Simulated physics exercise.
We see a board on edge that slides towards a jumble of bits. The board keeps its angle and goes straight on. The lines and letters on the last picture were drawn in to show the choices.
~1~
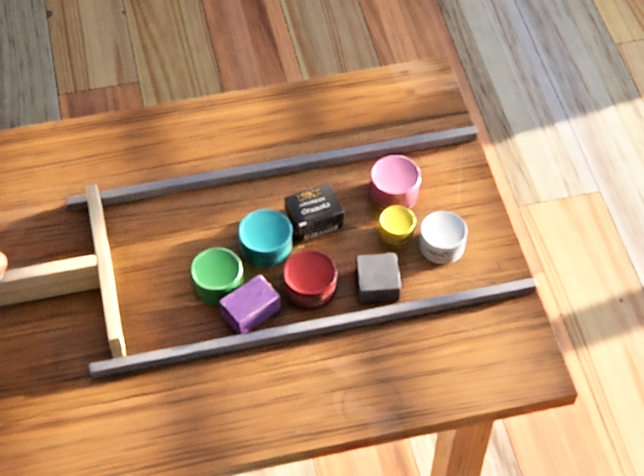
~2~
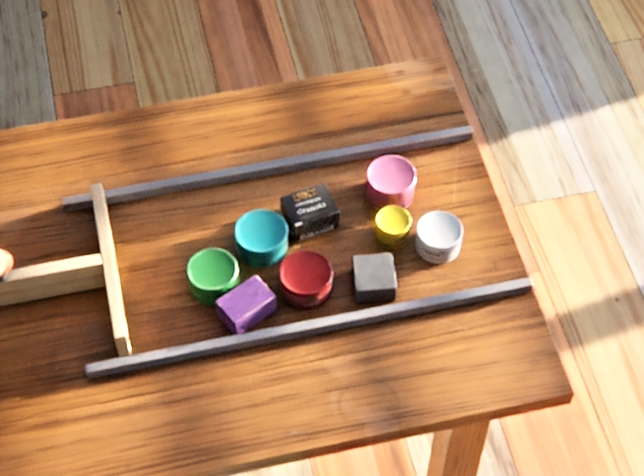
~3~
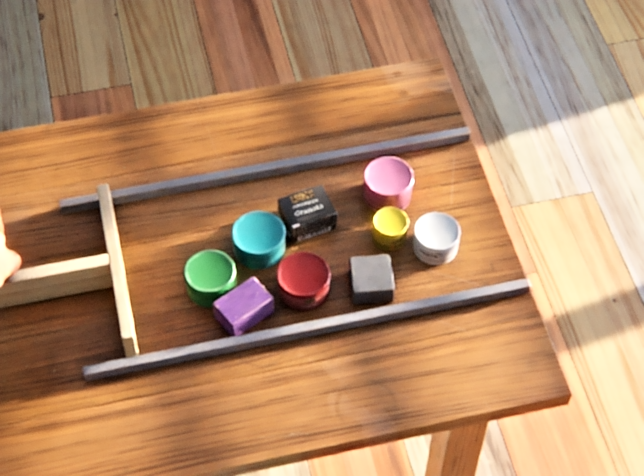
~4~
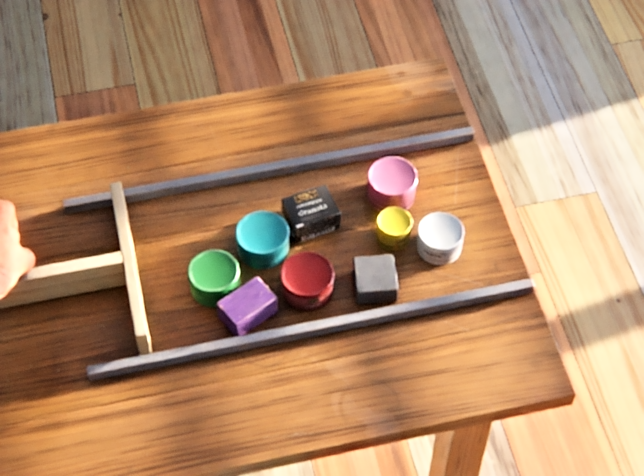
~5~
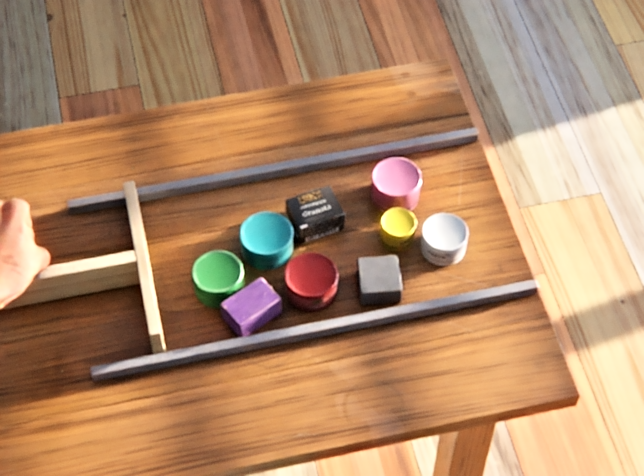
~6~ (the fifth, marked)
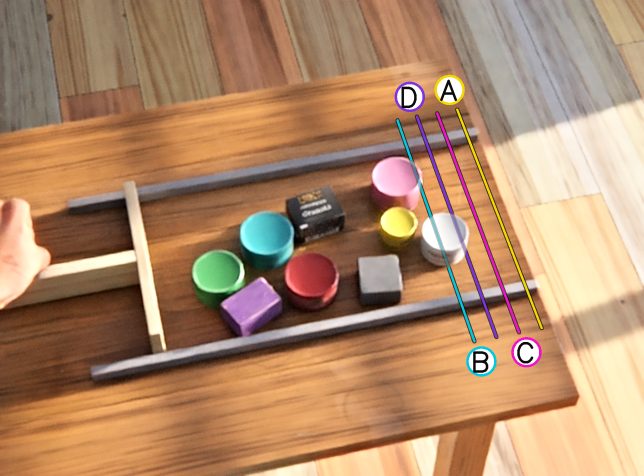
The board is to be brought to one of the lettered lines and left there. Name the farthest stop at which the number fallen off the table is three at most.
Line B.
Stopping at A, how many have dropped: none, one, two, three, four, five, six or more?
Six or more.
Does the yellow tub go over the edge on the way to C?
Yes.
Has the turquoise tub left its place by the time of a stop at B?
By then, yes.
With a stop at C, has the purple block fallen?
No.
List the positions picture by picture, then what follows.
In the first picture, purple block (250, 306); white jar (443, 238); grey block (377, 279).
In the second picture, board (107, 257); red tub (306, 280).
In the third picture, board (114, 257); yellow tub (390, 229).
In the fourth picture, board (128, 255); black box (311, 214).
In the fifth picture, board (141, 254); purple block (251, 309); white jar (444, 240); grey block (379, 281).
On the marked copy, A at (497, 212); B at (434, 224); C at (476, 216); D at (454, 220).
Taking B. A third of the way, board (248, 235); purple block (295, 310); grey block (385, 280).
Two thirds of the way, board (352, 215); grey block (489, 266); white jar (463, 223).
When it is over, board (431, 200); white jar over the edge; grey block over the edge; two fallen.
As for the rest, A drops nine; C drops five; D drops five.
